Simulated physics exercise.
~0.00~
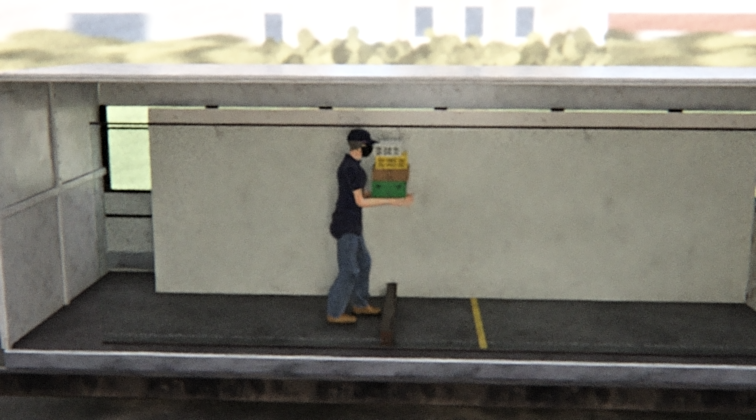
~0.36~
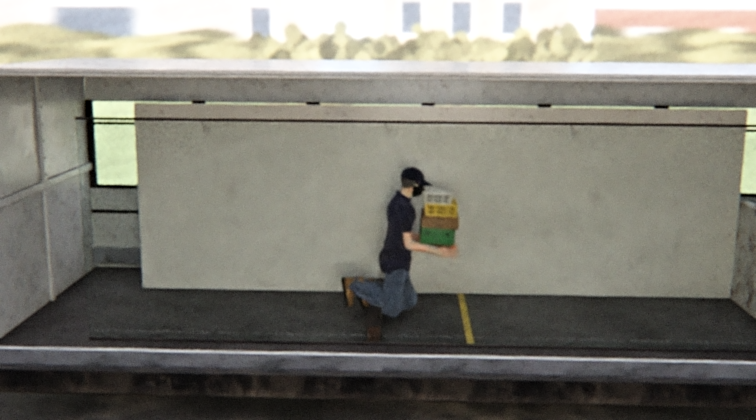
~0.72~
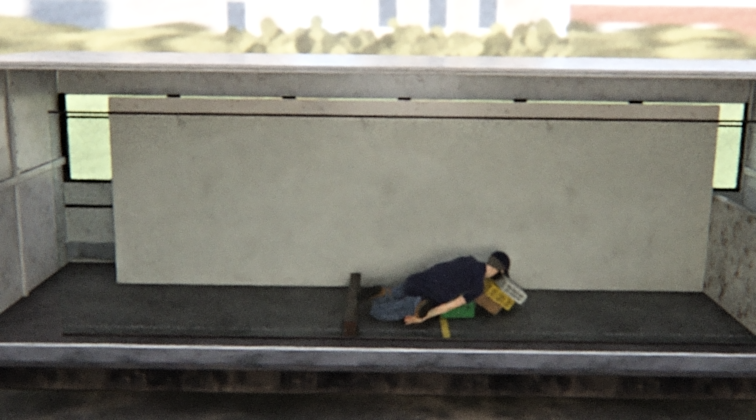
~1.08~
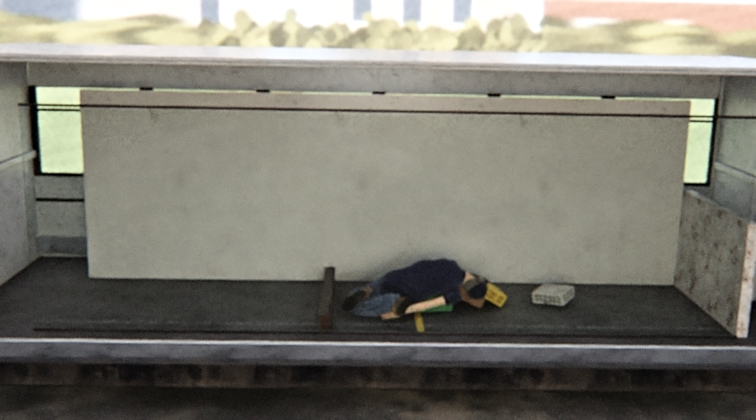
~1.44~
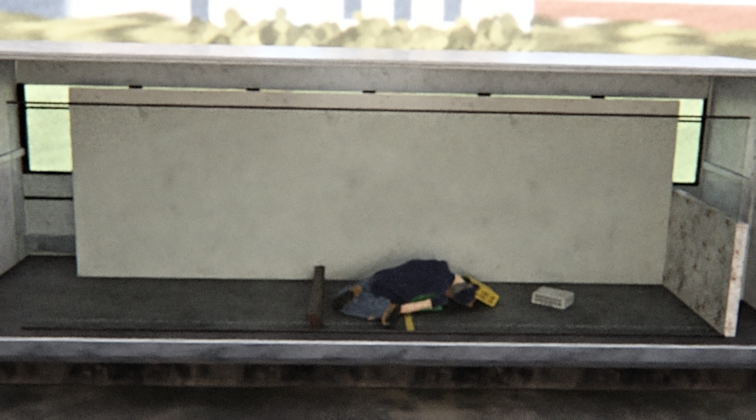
A man carrying stacked crates pitches forward over the yellow line and lies crumpled among them.
